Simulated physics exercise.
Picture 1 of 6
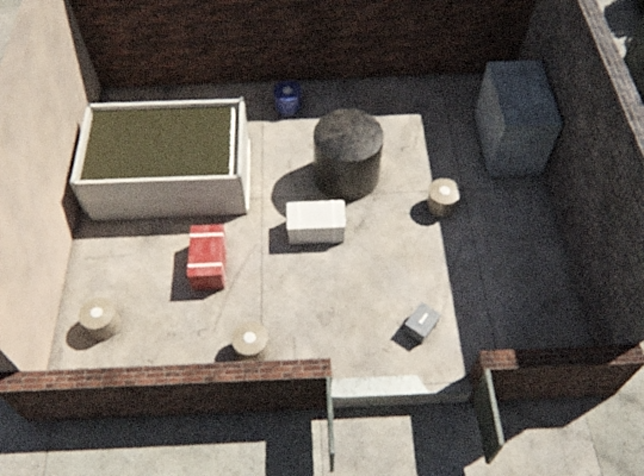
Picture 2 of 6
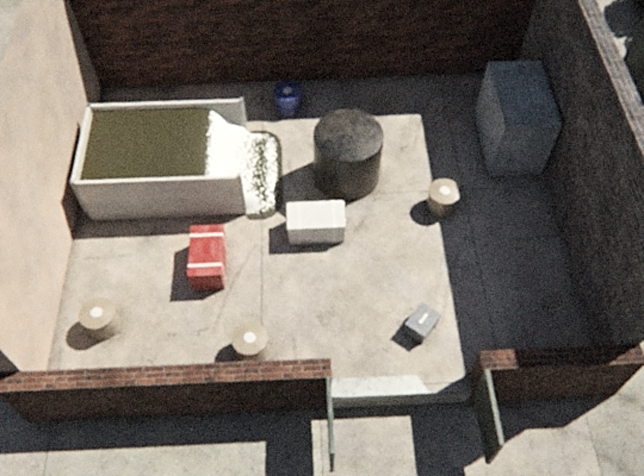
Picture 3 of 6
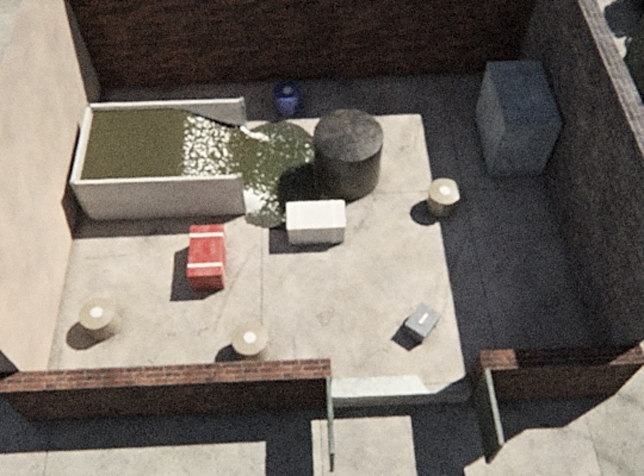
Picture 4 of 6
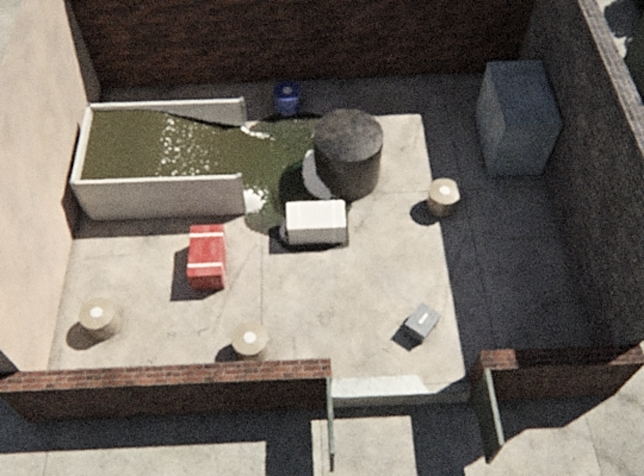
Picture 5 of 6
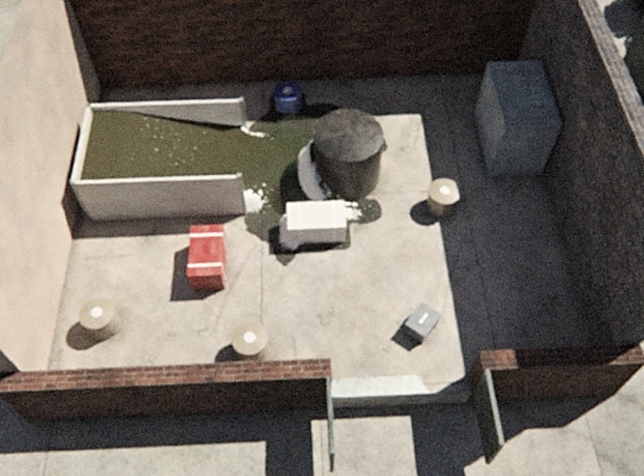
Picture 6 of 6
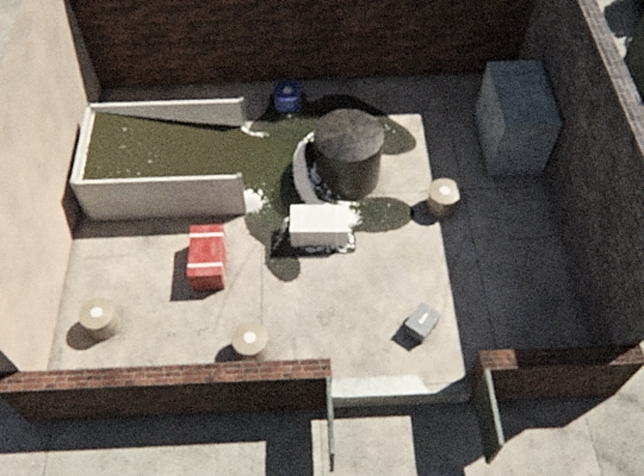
The video shows a walled yard seen from above, where greenish water pours from the open right end of a rectangular tank, spreads around a dark cylinder and a white box, and the white box shifts slightly.
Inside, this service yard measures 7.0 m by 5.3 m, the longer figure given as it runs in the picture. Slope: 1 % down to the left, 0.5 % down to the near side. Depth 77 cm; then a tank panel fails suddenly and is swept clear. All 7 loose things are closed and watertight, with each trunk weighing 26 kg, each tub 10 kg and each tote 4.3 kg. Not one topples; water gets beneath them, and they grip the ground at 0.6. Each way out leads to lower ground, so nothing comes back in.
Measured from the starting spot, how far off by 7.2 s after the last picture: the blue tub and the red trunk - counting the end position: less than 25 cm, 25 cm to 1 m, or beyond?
Outcome: Blue tub: Is swept well away. Red trunk: Stays near its start.
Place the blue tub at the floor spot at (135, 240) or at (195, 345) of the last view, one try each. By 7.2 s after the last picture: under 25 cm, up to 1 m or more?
Order of tries: It keeps its spot; it scoots a modest distance.
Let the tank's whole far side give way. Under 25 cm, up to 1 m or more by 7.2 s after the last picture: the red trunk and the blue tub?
If so, the red trunk remains in place, the blue tub is washed away.
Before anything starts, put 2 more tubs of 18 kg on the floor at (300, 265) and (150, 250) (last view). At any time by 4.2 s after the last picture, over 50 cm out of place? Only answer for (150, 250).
Looks like it's not far enough.
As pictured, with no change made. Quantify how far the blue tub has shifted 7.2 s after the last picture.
Distance: Near 140 cm.
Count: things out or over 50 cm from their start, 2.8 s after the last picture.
I get 3.
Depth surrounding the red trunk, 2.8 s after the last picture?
Close to 0 centimetres.
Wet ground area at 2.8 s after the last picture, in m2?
Somewhere around 29 m2, roughly.
Then, 0.9 s after the last picture the blue tub is near (289, 81), 0.2 m from its start, aground; the red trunk is near (206, 250), 0.0 m from its start, aground; 0 of 7 are out; 0 afloat.
Then, 2.8 s after the last picture the blue tub is near (237, 94), 0.8 m from its start, aground; the red trunk is near (206, 250), 0.0 m from its start, aground; 2 of 7 are out; 0 afloat.
Then, 4.8 s after the last picture the blue tub is near (237, 94), 0.8 m from its start, aground; the red trunk is near (206, 250), 0.0 m from its start, aground; 2 of 7 are out; 1 afloat.
Then, 7.2 s after the last picture the blue tub is near (195, 103), 1.5 m from its start, aground; the red trunk is near (206, 250), 0.0 m from its start, aground; 2 of 7 are out; 1 afloat.
